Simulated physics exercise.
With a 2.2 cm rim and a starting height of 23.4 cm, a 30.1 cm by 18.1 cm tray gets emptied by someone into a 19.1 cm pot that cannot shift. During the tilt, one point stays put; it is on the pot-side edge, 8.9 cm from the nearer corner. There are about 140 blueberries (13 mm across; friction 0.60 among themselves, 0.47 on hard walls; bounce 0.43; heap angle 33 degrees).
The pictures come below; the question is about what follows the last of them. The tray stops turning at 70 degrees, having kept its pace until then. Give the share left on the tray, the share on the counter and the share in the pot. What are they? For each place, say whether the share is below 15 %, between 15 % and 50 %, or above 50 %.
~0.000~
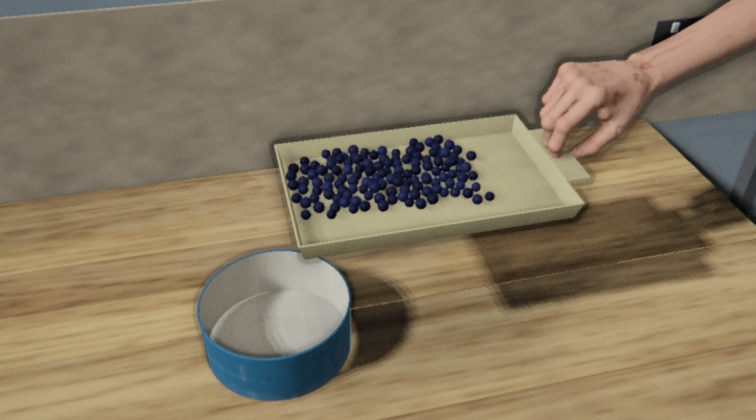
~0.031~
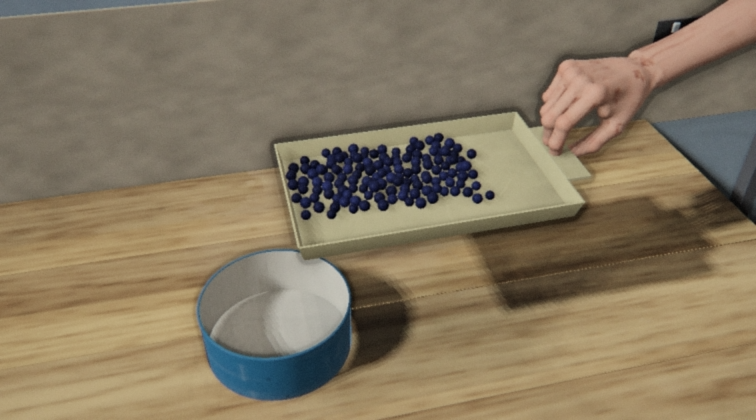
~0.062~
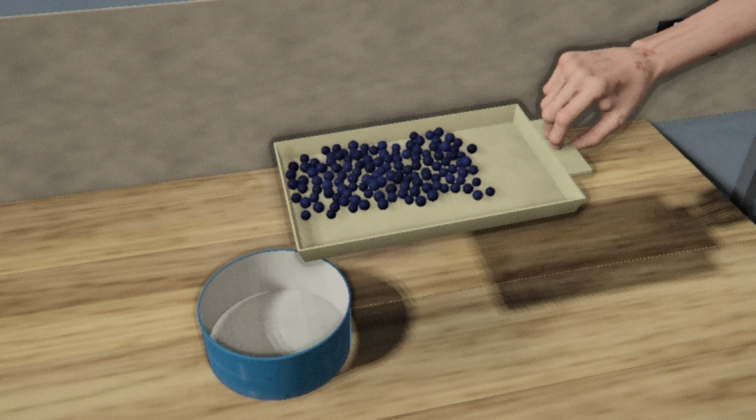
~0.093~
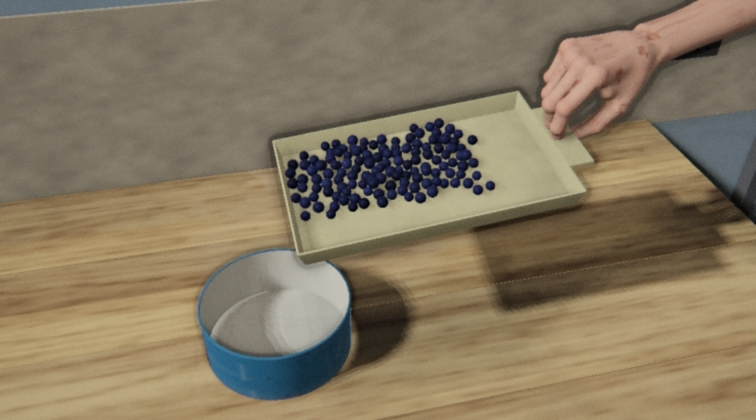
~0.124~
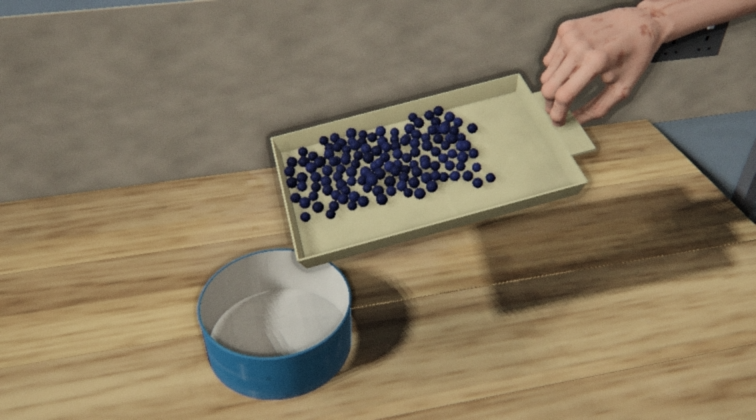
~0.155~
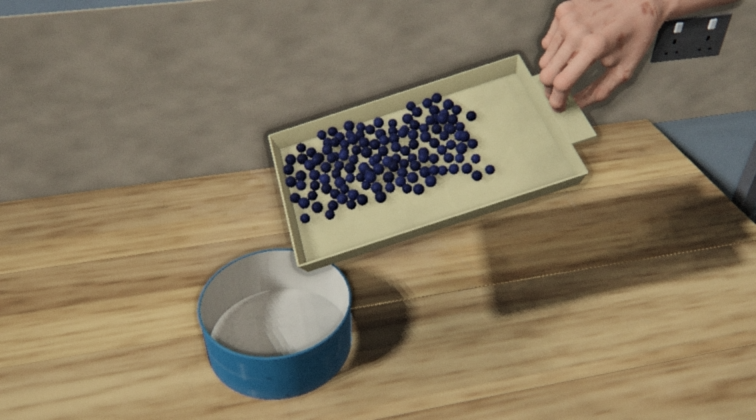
Outcome: Tray: A medium batch; counter: The main batch; pot: A small batch.
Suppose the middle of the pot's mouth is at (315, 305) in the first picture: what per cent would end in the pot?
Roughly 5 percent would end up there.
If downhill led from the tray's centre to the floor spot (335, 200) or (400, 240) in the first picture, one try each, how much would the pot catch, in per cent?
The share comes to roughly 35 in a hundred, then roughly 0 in a hundred.
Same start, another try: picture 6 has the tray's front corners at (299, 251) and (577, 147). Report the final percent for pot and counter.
Pot: 20, counter: 40.
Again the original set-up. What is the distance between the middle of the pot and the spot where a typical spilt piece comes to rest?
Distance: Around 20 cm.
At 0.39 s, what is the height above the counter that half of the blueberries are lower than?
Median height: Approx. 28 cm.
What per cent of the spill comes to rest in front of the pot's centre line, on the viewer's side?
Roughly 100 percent of the spill.
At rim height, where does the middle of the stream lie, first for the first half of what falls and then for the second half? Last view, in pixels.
Roughly (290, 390) to begin with, later roughly (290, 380).
After 0.30 s, tilt 48 degrees; the tray holds 100 %, the pot 0 %.
Then, at 0.39 s, tilt 65 degrees; the tray holds 100 %, the pot 0 %.
After 0.62 s, tilt 70 degrees; the tray holds 45 %, the pot 0 %.
In the end, at 1.7 s, tray 35 %, counter 65 %, pot 0 %.
